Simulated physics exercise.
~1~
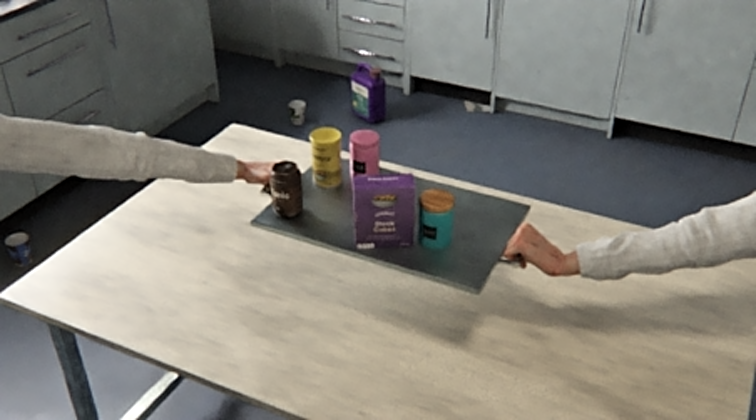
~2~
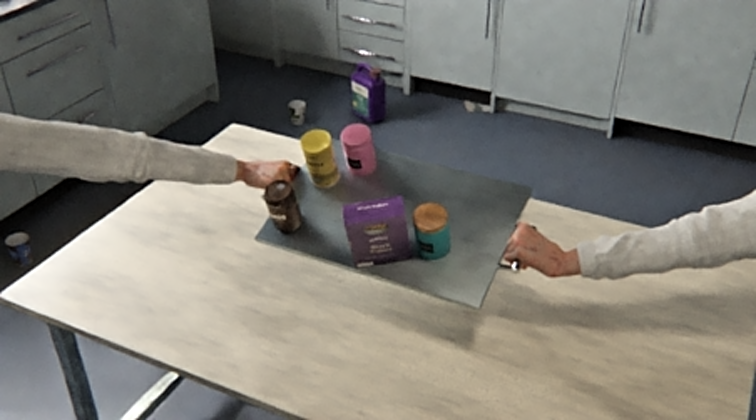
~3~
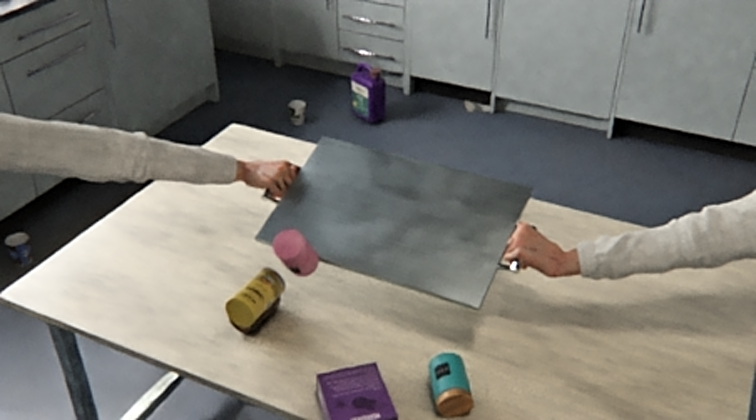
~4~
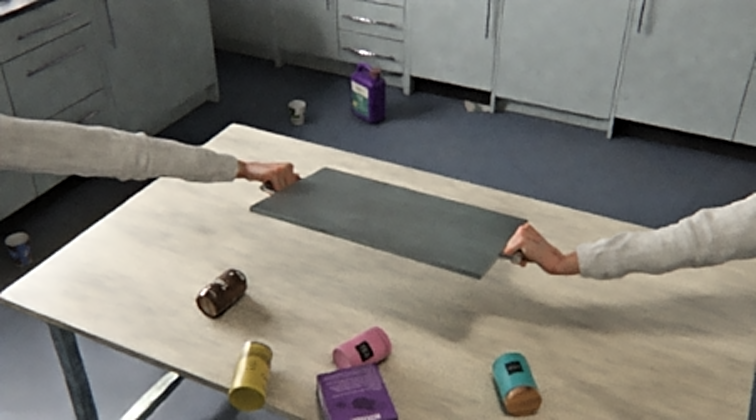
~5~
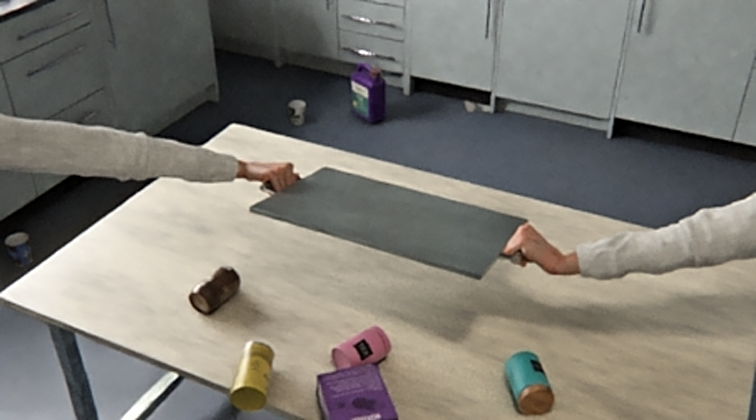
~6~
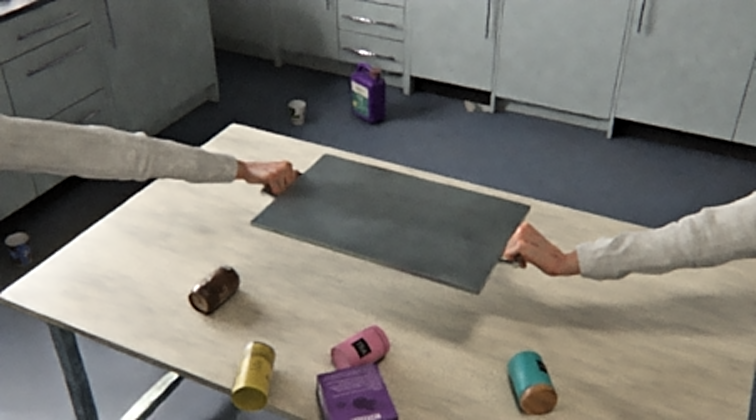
A flat grey tray, held at either end by two hands in pale sleeves, hovers over a pale table in a kitchen, seen from above. On it stand a brown can at left, a yellow tin and pink jar behind, and a purple packet and turquoise jar in front. The tray tips towards the near side and the items lean. The brown can, packet and turquoise jar leave it, then the yellow tin and pink jar tumble after. The emptied tray swings back the other way while the turquoise jar rolls right. Finally, all five lie on the table below the tray.
